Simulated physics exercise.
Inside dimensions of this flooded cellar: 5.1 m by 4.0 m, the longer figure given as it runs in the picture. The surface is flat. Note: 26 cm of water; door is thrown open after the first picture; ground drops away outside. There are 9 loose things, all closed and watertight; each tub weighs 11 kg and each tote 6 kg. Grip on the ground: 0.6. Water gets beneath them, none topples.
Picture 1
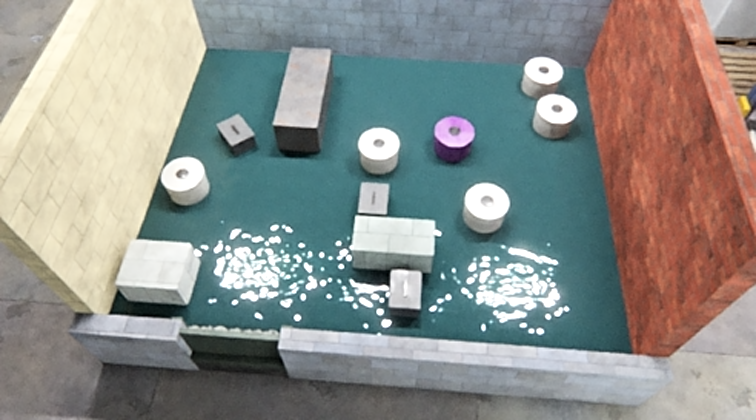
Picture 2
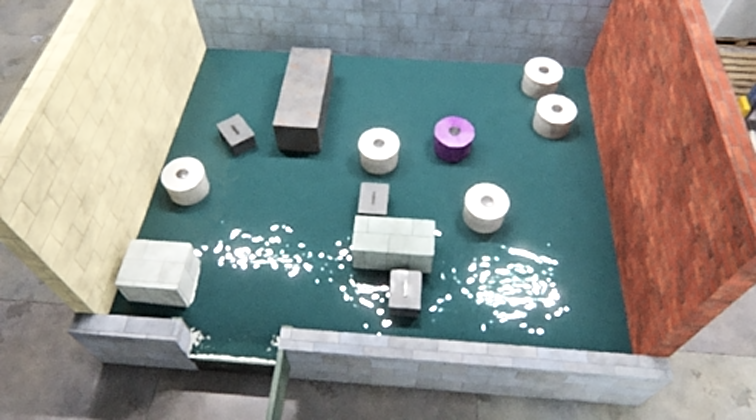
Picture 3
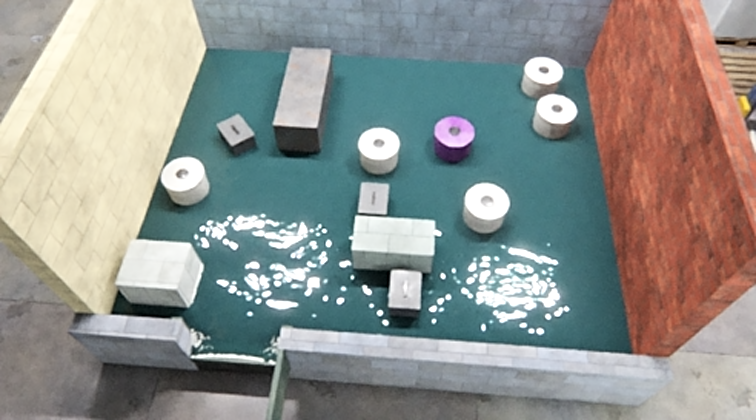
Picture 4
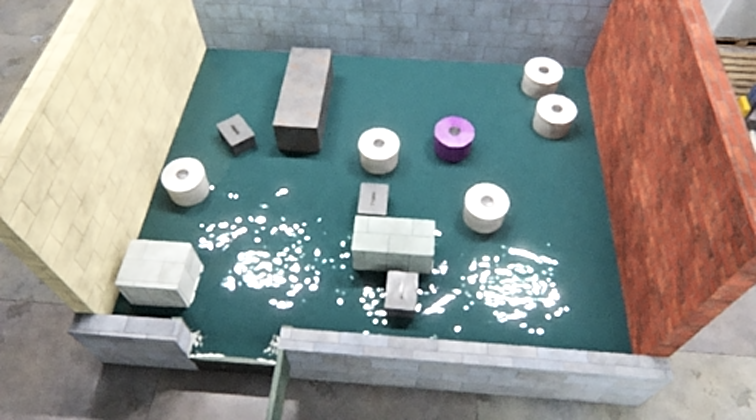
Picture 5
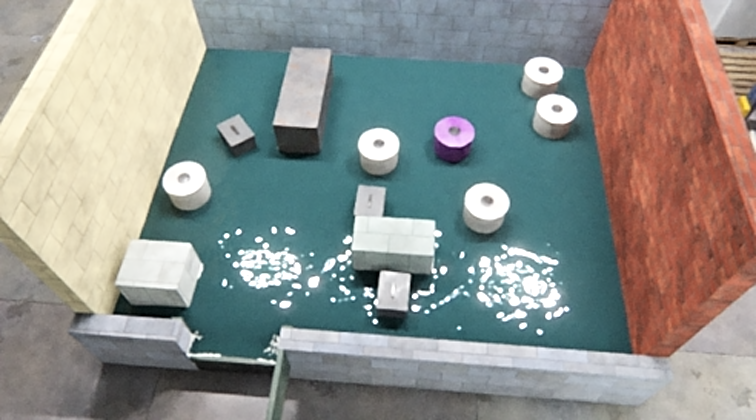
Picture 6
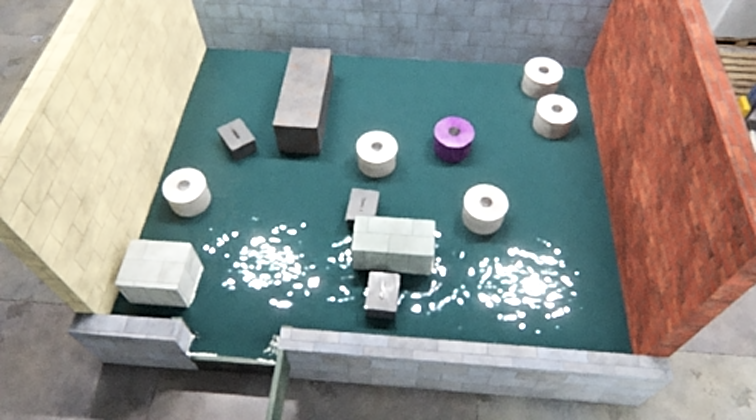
Rippling water covers the dark green floor of a walled cellar, seen from high above by a still camera, with a yellow wall at left and a red one at right. White tubs, a purple tub, grey boxes, pale blocks and a tall brown block stand about. The low front door swings open, then the small grey boxes near the centre drift slightly left.
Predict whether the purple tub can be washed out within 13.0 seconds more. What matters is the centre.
Most likely it is not flushed out.
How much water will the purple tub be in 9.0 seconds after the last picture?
I'd say around 19 cm.
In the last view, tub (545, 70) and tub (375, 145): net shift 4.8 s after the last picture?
In turn they sit 10 cm and 100 cm away.
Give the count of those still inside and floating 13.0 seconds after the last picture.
Total: 5.
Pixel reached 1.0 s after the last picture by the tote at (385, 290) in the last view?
Around (357, 292).
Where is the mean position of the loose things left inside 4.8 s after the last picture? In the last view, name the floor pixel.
That lands at roughly (370, 202).
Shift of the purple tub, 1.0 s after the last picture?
It has shifted about 10 cm.
Then, 1.0 s after the last picture the purple tub is near (448, 137), 0.1 m from its start, afloat; 0 of 9 are out; 9 afloat.
Then, 4.8 s after the last picture the purple tub is near (424, 149), 0.4 m from its start, afloat; 1 of 9 are out; 8 afloat.
Then, 9.0 s after the last picture the purple tub is near (417, 170), 0.7 m from its start, afloat; 2 of 9 are out; 7 afloat.
Then, 13.0 s after the last picture the purple tub is near (383, 182), 1.1 m from its start, afloat; 4 of 9 are out; 5 afloat.
